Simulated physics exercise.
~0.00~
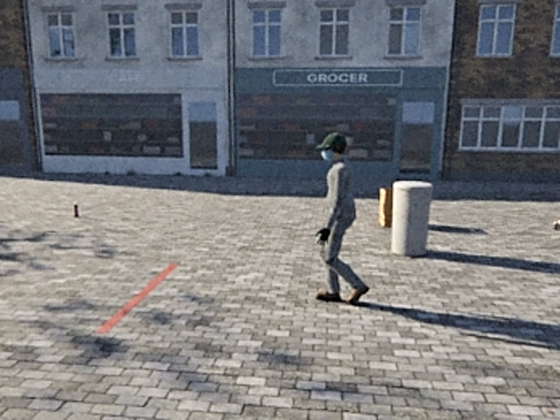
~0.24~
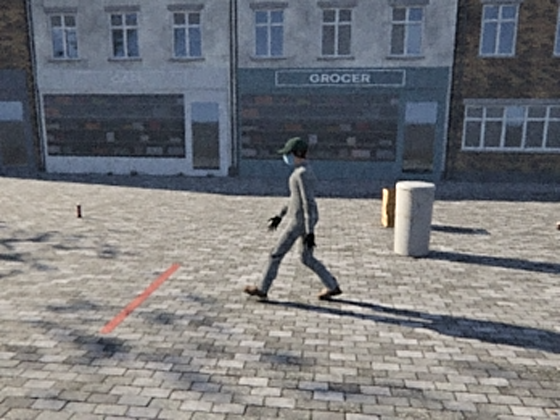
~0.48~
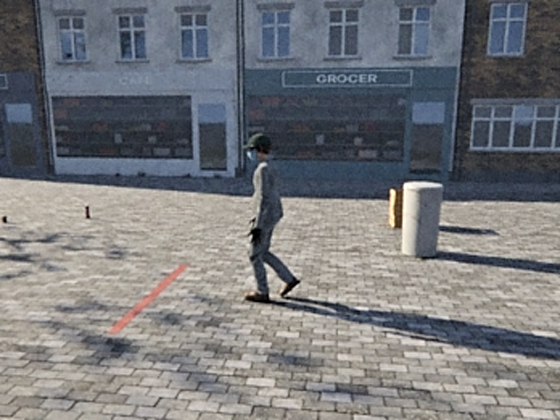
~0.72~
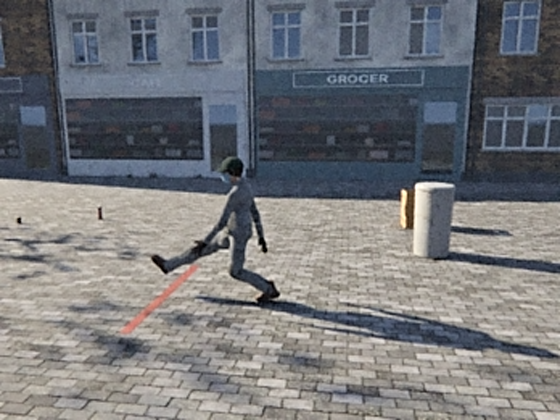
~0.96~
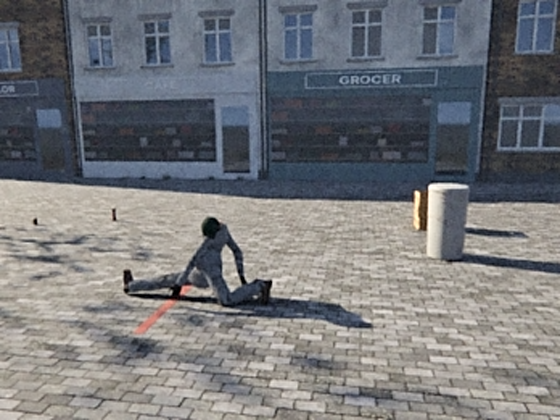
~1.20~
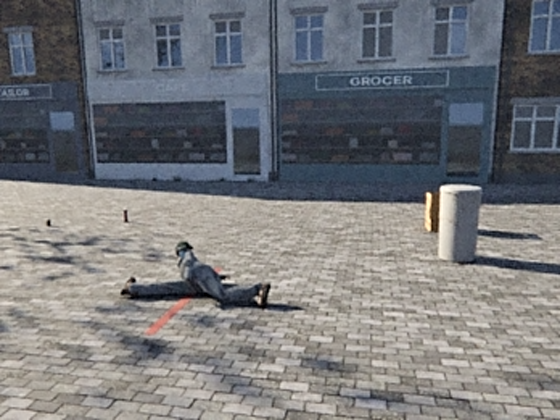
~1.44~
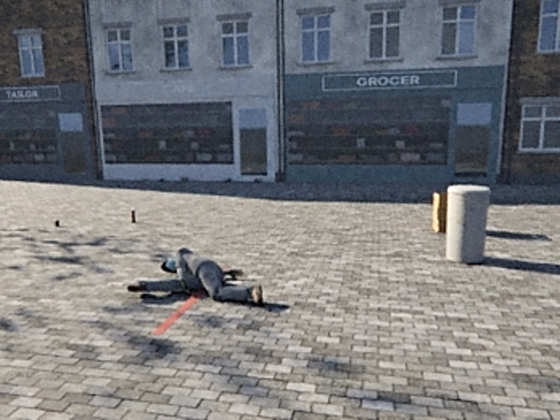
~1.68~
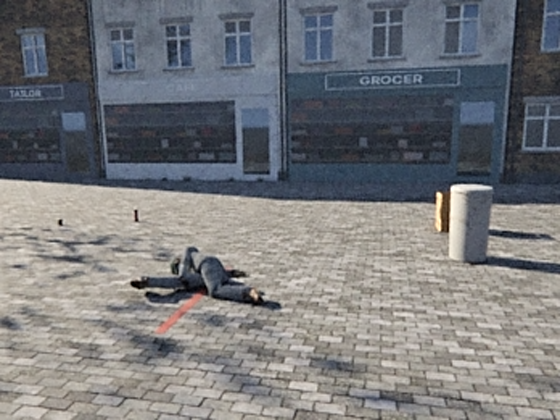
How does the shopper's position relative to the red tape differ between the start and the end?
At the start the shopper is upright and walking, well to the right of the red tape. At the end the shopper is farther left, lying on the paving across the tape, with head and chest past it.
